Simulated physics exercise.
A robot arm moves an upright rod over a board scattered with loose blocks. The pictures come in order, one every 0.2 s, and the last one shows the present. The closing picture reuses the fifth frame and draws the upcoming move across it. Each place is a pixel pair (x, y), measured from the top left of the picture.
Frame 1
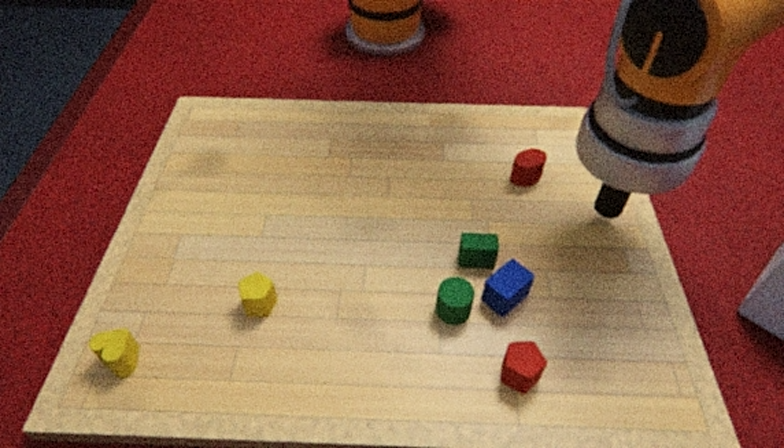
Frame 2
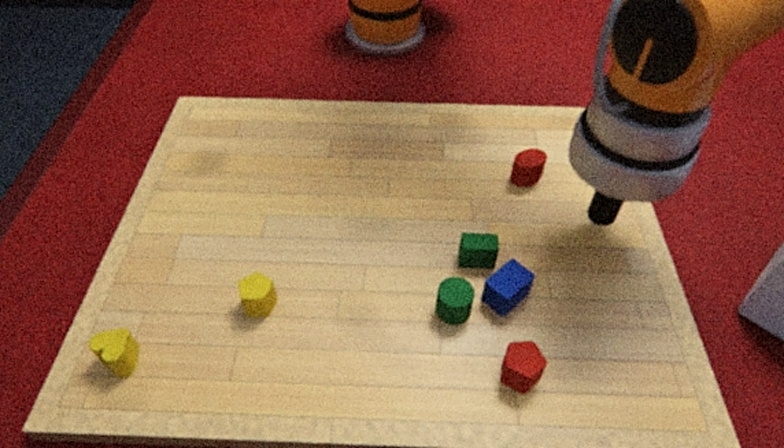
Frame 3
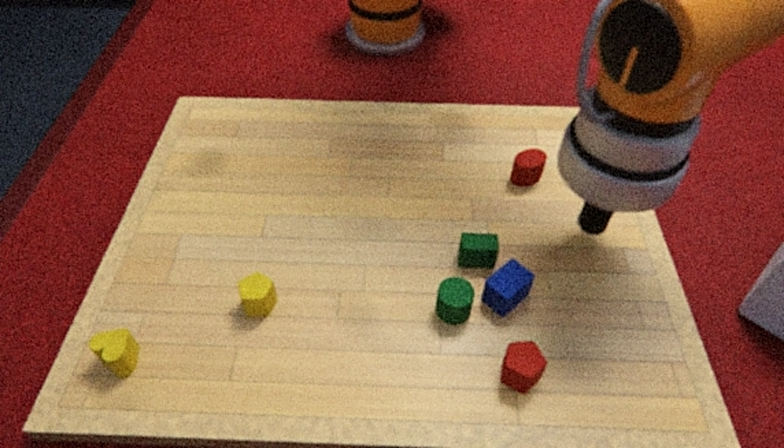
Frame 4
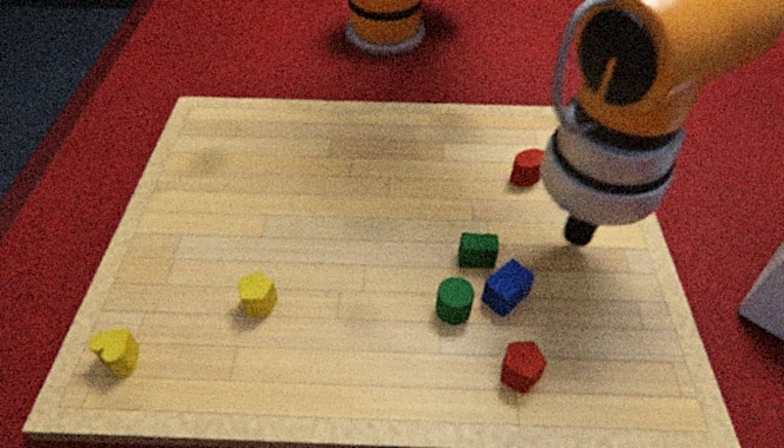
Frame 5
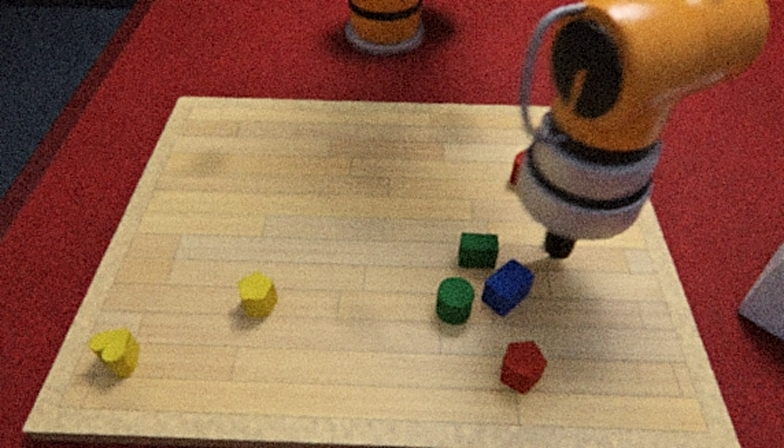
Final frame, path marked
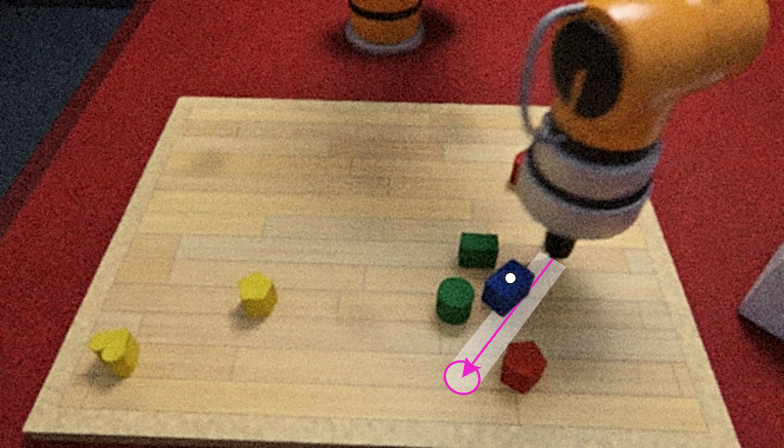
Over a wooden board, a robot arm moves its rod left and down, touching no blocks.
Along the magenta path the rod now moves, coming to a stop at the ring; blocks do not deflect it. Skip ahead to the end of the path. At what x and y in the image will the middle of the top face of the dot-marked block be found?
It ends at (459, 303).
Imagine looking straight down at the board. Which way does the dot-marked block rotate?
It swings round clockwise.
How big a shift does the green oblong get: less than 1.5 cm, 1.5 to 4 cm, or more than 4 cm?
Displacement: Within 1.5 cm.
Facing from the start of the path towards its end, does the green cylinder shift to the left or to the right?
It shifts to the right.
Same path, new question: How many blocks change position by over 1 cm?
That makes 2 blocks.
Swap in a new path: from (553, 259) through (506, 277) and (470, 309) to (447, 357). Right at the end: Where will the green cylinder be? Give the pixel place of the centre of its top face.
If I read the scene right, the answer is (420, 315).
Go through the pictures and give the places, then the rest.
The first frame shows tip of the rod at (607, 210), middles of tops, green cylinder at (456, 291), green oblong at (480, 241), blue oblong at (510, 278), red pentagonal block at (526, 358).
The second frame shows rod at (601, 216), nothing pushed.
The third frame shows rod at (591, 226), nothing pushed.
The fourth frame shows rod at (577, 237), nothing pushed.
The fifth frame shows rod at (557, 249), green cylinder at (456, 291), green oblong at (480, 241), blue oblong at (510, 278), red pentagonal block at (526, 358).
The line goes straight from (553, 259) to (462, 377); the dot is on the blue oblong.
What follows on the original path. One third of the way, rod at (529, 285); blue oblong at (496, 286), turned 20° clockwise.
Two thirds of the way, rod at (498, 325); green cylinder at (421, 290); blue oblong at (462, 302), turned 75° clockwise.
At the end, rod at (464, 369); green cylinder at (419, 289); green oblong unmoved; blue oblong at (459, 304), turned 80° clockwise; red pentagonal block unmoved.
